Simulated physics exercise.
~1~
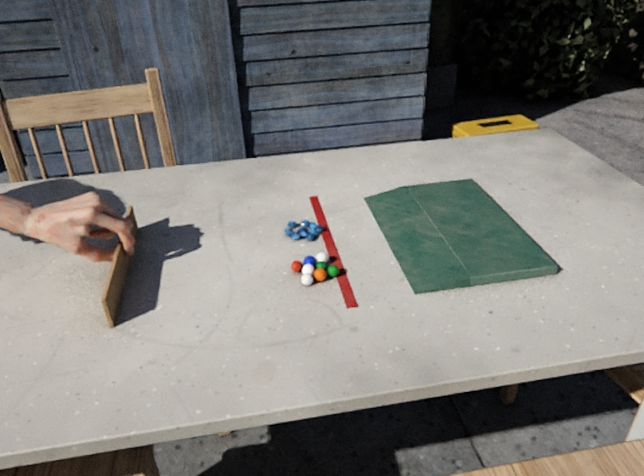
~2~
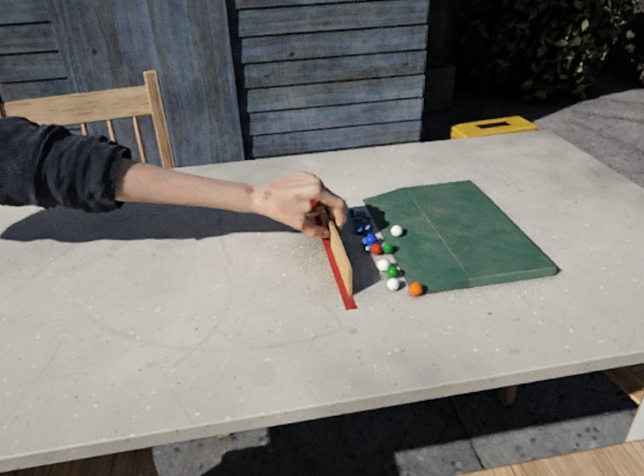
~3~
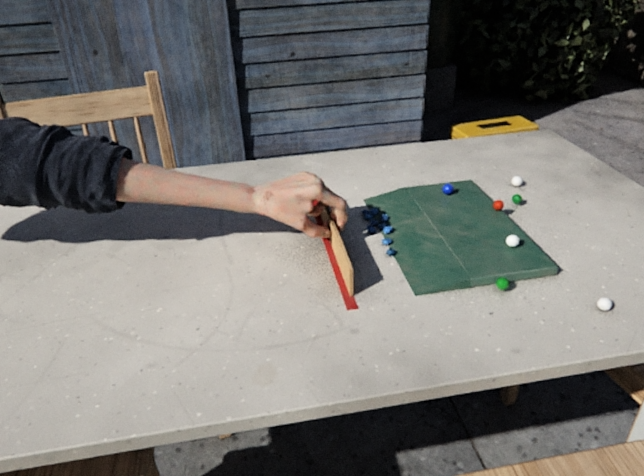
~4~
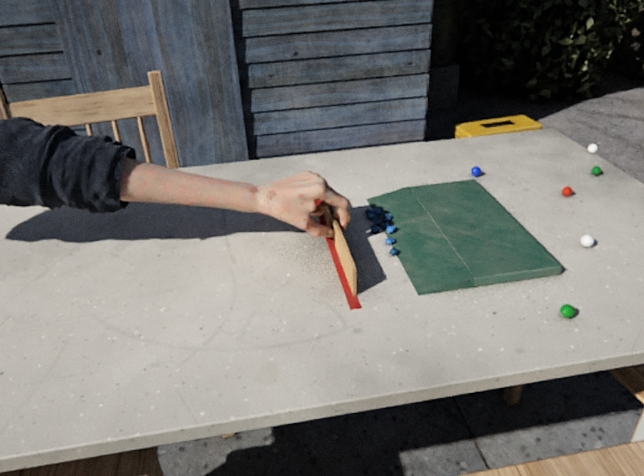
A hand sweeps a card to red tape, and marbles roll over the green slab while blue bits stay behind.
